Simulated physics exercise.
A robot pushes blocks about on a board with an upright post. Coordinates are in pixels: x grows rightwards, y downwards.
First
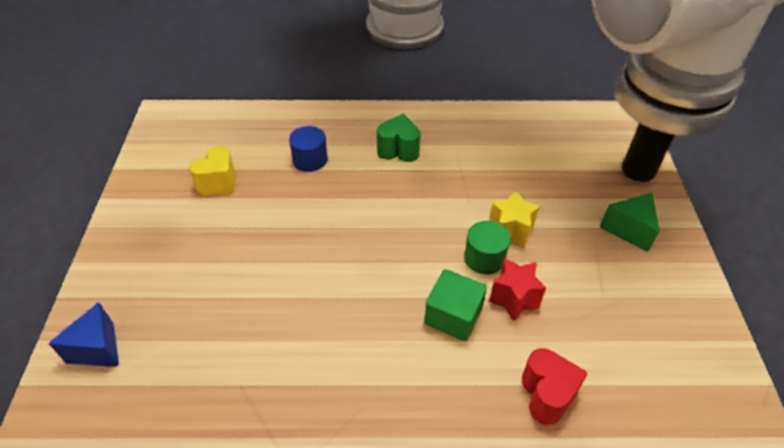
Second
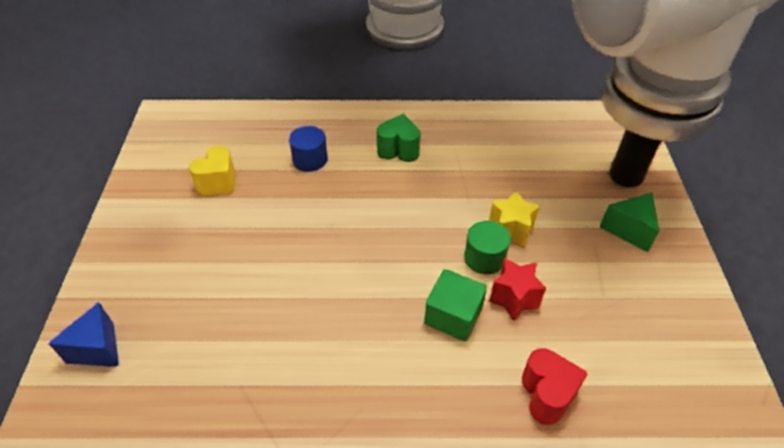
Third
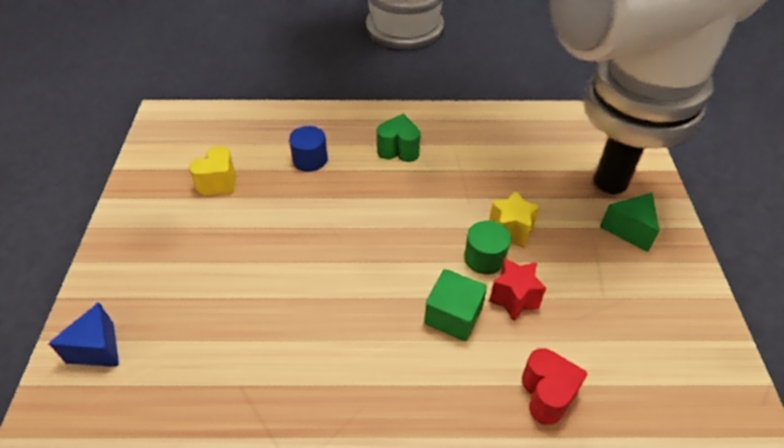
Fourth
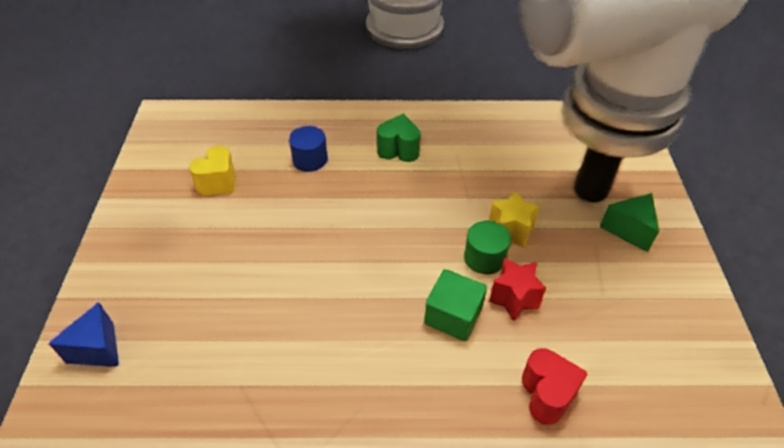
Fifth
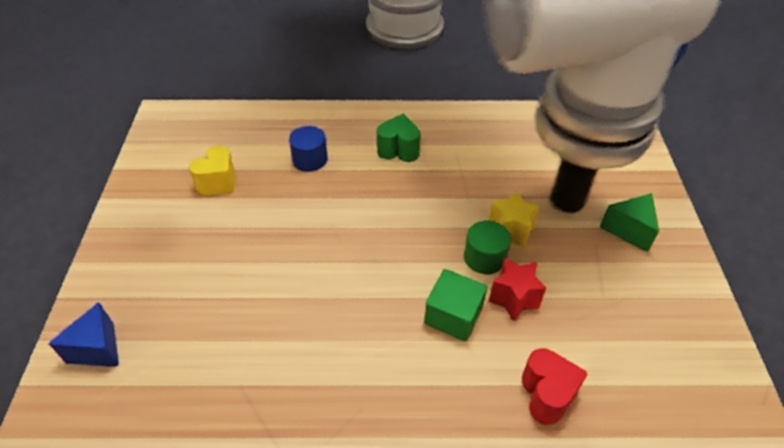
A robot arm with a black post slid a short way left and slightly toward the viewer, passing between the green triangle and yellow star, while the colored blocks on the wooden board stayed still.
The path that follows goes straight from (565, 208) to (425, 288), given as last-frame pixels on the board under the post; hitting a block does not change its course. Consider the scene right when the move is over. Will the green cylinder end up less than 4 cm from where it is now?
Going by the path, no.
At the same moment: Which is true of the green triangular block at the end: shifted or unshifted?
It keeps its position.
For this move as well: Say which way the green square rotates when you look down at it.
Against the clock.
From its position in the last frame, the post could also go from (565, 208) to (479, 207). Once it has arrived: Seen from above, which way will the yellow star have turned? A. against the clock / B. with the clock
A
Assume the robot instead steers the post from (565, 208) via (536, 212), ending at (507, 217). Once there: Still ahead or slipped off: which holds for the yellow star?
Most likely the yellow star stays ahead.
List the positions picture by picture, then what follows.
The first picture shows tip of the post (638, 170), middles of tops, green square (457, 294), green cylinder (489, 236), yellow star (516, 209), red star (520, 277), green triangular block (640, 209).
The second picture shows post (626, 176), nothing pushed.
The third picture shows post (610, 182), nothing pushed.
The fourth picture shows post (591, 190), nothing pushed.
The fifth picture shows post (567, 200), green square (457, 294), green cylinder (489, 236), yellow star (516, 209), red star (520, 277), green triangular block (640, 209).
On the path given first. One third of the way, post (523, 225); green cylinder (473, 243); yellow star (492, 216), turned 35° clockwise.
Two thirds of the way, post (475, 252); green square (450, 300), turned 30° anticlockwise; green cylinder (414, 265); yellow star (441, 242), turned 35° clockwise.
At the end, post (426, 281); green square (450, 302), turned 40° anticlockwise; green cylinder (354, 289); yellow star (388, 268), turned 45° clockwise; red star unmoved; green triangular block unmoved.
